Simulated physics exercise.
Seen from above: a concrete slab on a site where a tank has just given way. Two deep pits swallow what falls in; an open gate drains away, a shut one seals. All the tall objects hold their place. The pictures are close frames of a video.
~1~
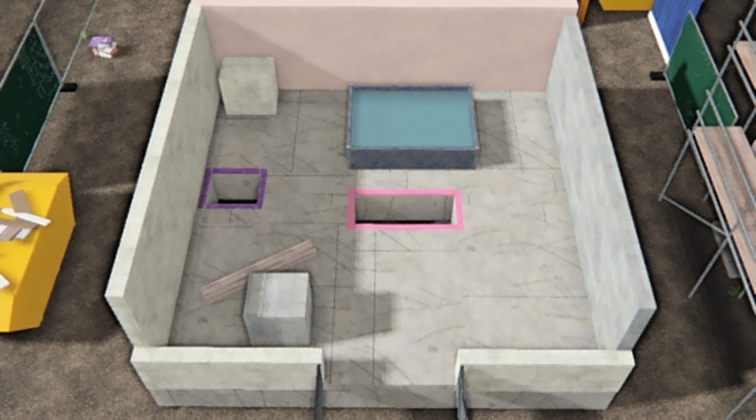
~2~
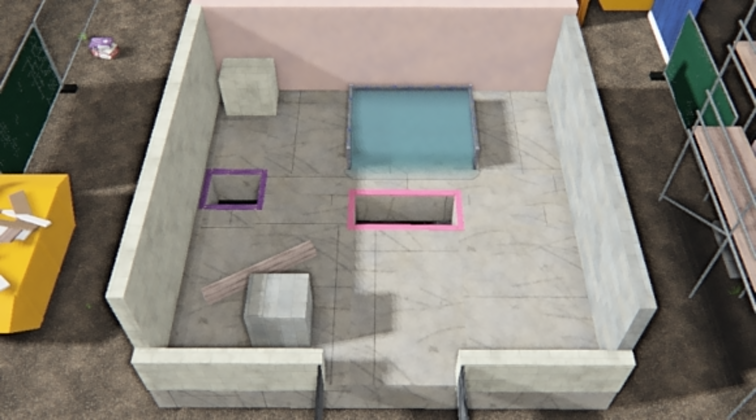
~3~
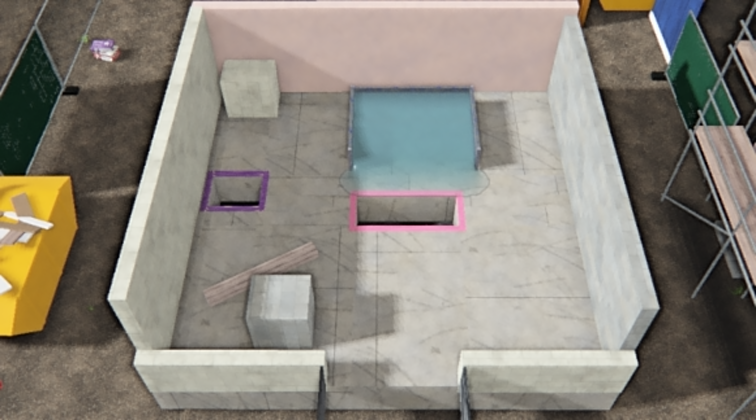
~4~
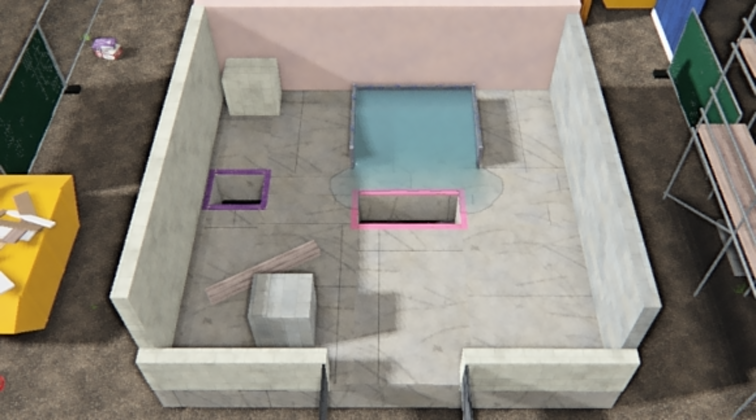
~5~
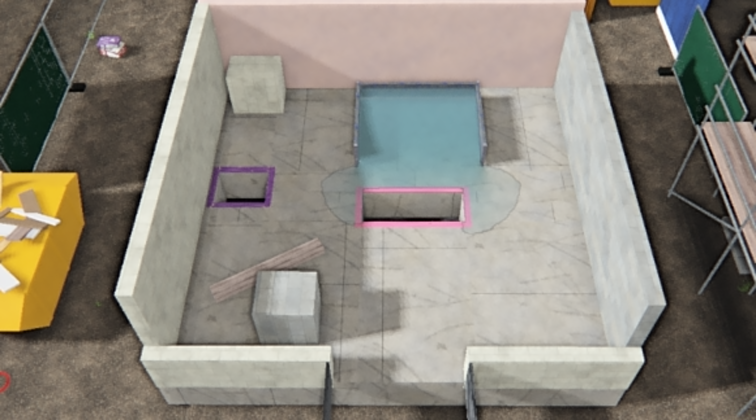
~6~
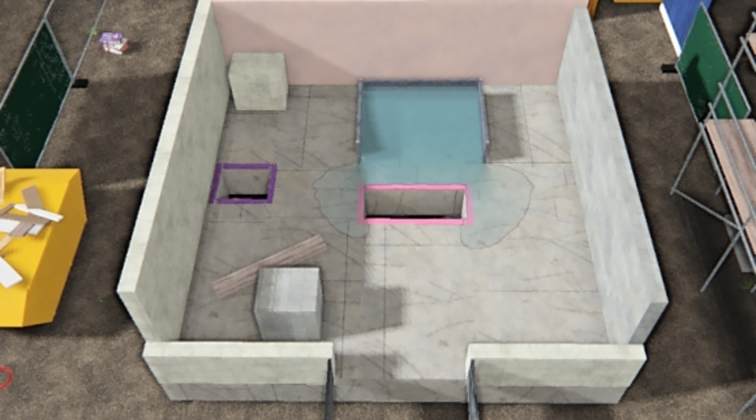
In this clip, the near side of a water-filled tank on a walled concrete slab gives way, and blue water spreads forward to the pink-edged pit and fans out around its left and right sides, while the blocks stay still.
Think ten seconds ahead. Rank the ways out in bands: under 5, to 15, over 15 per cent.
The gate takes not even 5 %; the purple pit takes not even 5 %; the pink pit takes above 15 %.
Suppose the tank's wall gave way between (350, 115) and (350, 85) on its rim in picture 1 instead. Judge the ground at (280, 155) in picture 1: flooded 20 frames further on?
There: Covered.
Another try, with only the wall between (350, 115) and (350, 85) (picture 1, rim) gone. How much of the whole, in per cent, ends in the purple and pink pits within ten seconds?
Per cent: Purple 45, pink 0.
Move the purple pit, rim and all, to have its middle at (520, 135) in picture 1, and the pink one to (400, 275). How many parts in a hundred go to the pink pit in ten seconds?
Roughly, in per cent: Pink 55.
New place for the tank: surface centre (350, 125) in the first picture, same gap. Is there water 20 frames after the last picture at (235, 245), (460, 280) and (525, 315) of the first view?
In turn: Under water, clear, clear.
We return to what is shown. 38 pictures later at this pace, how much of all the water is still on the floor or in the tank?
I make it 32 per cent.
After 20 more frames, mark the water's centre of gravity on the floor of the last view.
At about (434, 202).
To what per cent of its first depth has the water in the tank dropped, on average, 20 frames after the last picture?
Near 16 in a hundred.
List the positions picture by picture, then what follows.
The first picture shows the tank at (412, 119) is whole and still.
In the second picture, the front is at (476, 173), out from the gap at (412, 162).
In the third picture, water pours out at (414, 164) and has run to (484, 183).
In the fourth picture, the front is at (494, 196), out from the gap at (415, 163).
In the fifth picture, the front is at (498, 218), out from the gap at (419, 161).
In the sixth picture, the front is at (493, 238), out from the gap at (422, 158).
A moment on, water covers 20 % of the floor; the gate 0 %, the purple pit 0 %, the pink pit 27 %.
Next, water covers 30 % of the floor; the gate 0 %, the purple pit 0 %, the pink pit 44 %.
Then, water covers 35 % of the floor; the gate 0 %, the purple pit 0 %, the pink pit 58 %.
Later, water covers 35 % of the floor; the gate 1 %, the purple pit 0 %, the pink pit 66 %.
In the end, water covers 50 % of the floor; the gate 3 %, the purple pit 1 %, the pink pit 71 %.
